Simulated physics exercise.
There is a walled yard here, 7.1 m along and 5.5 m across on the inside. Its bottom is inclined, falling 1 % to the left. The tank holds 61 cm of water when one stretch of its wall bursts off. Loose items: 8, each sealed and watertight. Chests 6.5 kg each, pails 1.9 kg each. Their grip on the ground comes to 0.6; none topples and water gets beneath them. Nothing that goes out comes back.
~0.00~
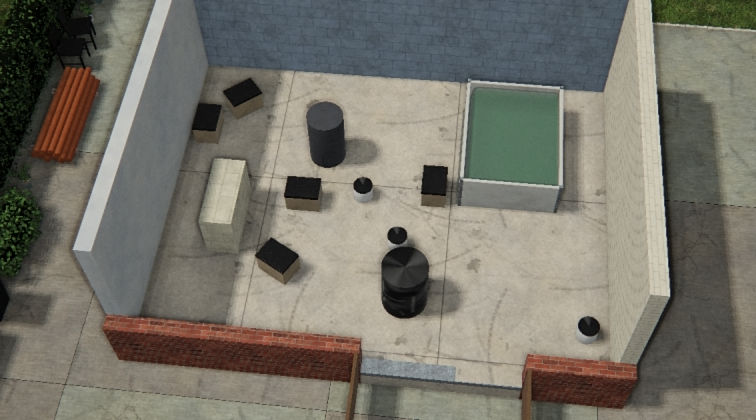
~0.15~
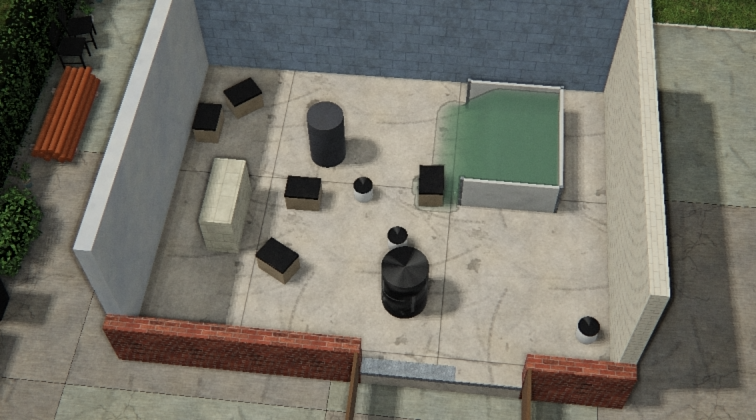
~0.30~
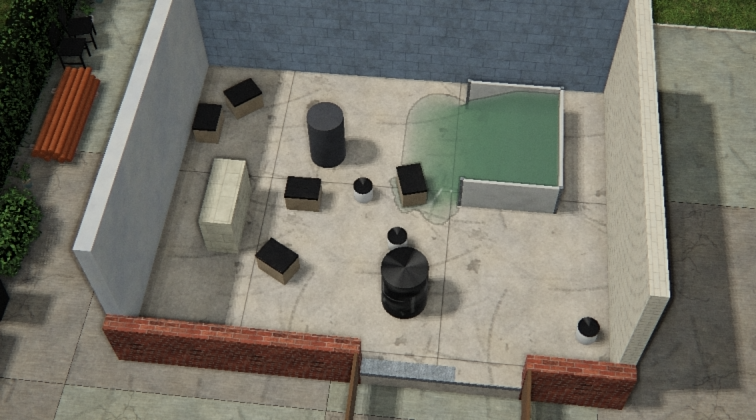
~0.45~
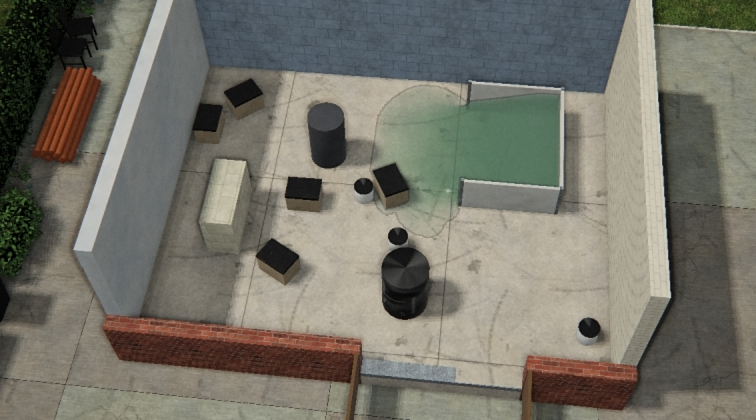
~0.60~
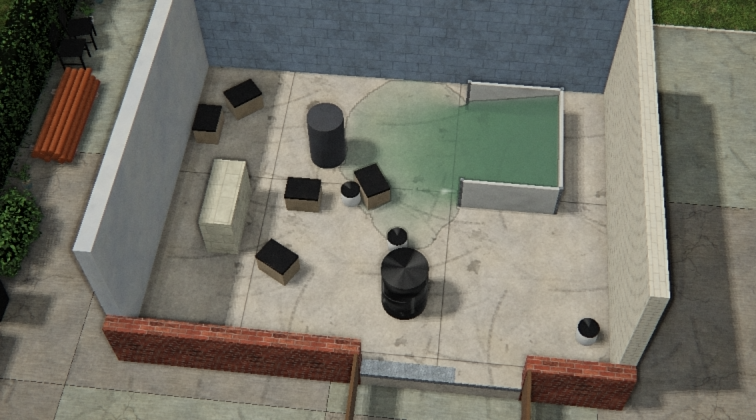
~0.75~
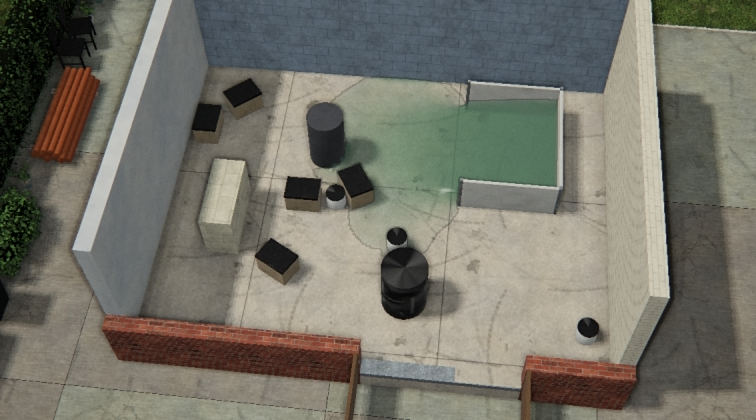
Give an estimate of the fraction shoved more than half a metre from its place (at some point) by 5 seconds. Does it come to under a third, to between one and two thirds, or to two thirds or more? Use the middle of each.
Two thirds or more.
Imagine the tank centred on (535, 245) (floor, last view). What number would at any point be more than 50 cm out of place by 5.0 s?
Then 7 of them would.
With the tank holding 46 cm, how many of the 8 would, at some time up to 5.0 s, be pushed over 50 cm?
It would come to 6 of them.
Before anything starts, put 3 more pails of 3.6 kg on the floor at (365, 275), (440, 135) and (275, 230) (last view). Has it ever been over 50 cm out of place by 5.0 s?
Reading them off in order: Not beyond, clears the mark, clears the mark.
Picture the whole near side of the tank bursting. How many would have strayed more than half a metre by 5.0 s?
In that case 3 of them.
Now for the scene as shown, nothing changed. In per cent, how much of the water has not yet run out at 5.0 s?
Somewhere near 100 percent, give or take.
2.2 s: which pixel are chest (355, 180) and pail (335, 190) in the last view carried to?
Estimated pixels: (261, 207) and (262, 275).
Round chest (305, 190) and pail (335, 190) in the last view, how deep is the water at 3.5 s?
8 and 11 cm.
After 1.1 s 2 of 8 are over 50 cm from their spots; 1 afloat.
After 2.2 s 6 of 8 are over 50 cm from their spots; 5 afloat.
After 3.5 s 7 of 8 are over 50 cm from their spots; 6 afloat.
After 5.0 s 7 of 8 are over 50 cm from their spots, and 7 have been at some point; 6 afloat.
